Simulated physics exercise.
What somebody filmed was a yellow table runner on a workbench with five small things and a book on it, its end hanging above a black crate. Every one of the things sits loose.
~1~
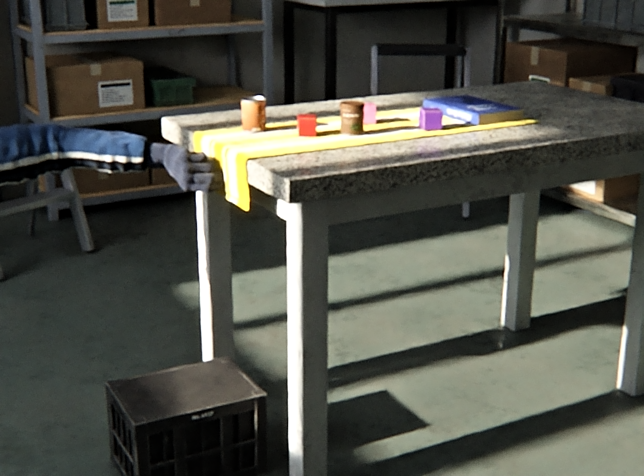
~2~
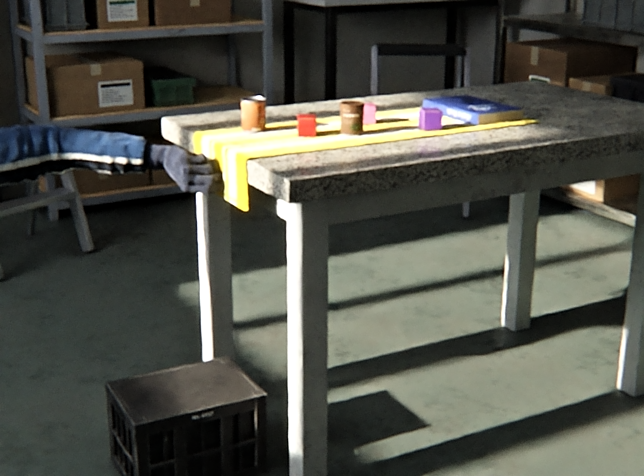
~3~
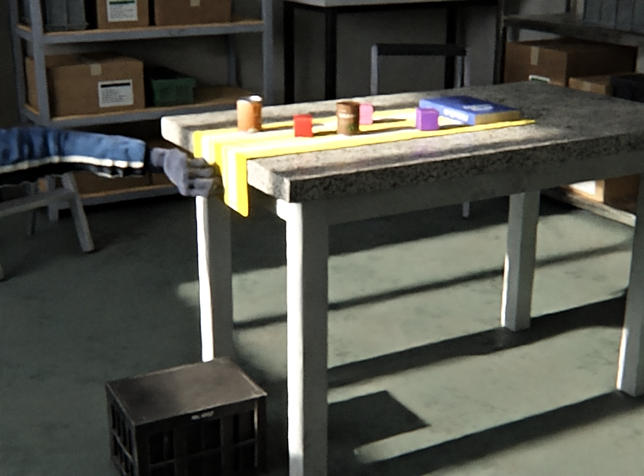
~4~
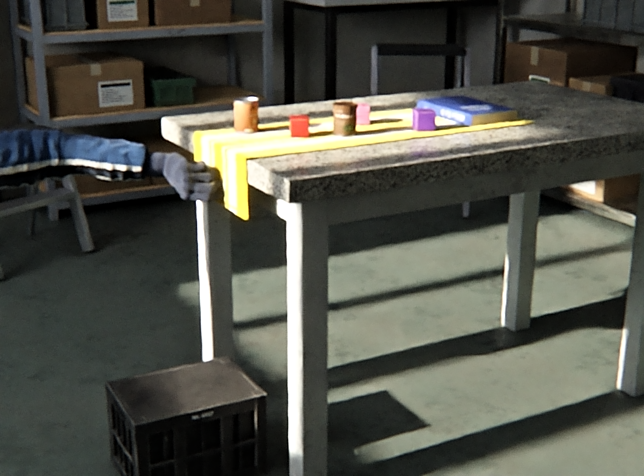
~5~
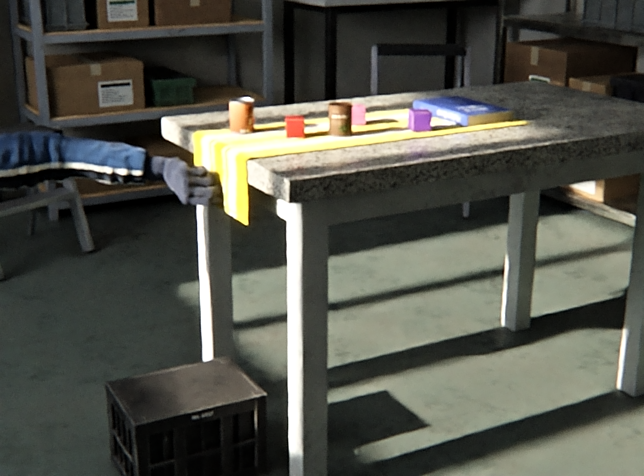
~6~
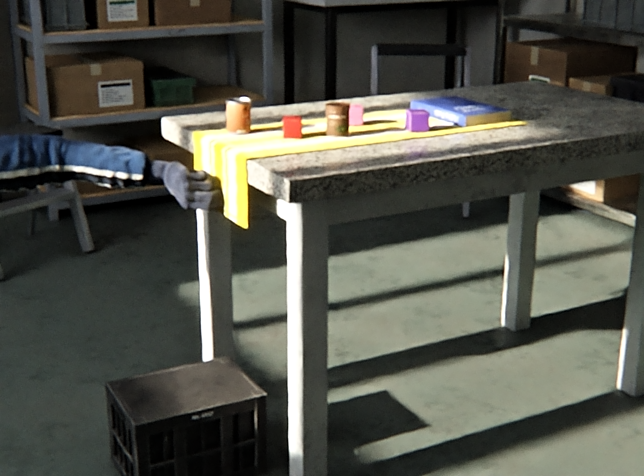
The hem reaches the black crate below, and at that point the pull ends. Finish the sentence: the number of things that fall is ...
The number of things that fall is four.
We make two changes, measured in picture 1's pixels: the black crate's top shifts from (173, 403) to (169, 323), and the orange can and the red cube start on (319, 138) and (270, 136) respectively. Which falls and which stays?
The orange can ends up off while the red cube ends up off.
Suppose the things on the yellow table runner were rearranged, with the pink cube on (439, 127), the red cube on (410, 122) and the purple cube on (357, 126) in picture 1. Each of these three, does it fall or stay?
Pink cube kept, red cube kept, purple cube dropped.
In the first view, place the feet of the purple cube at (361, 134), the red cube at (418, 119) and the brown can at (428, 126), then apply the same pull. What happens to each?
The purple cube ends up off, the red cube stays put, the brown can stays put.
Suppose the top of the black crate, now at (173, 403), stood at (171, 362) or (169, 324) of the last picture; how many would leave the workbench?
Respectively 3 and 2.
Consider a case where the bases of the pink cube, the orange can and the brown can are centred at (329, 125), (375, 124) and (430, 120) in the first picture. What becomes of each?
Note: Pink cube lost; orange can lost; brown can kept on top.
A little later, hem near (220, 304); orange can and red cube gone.
Next, hem near (220, 356); orange can, red cube and brown can gone.
When it is over, hem on the crate; orange can, red cube, brown can and pink cube gone. The count of fallen things is four.
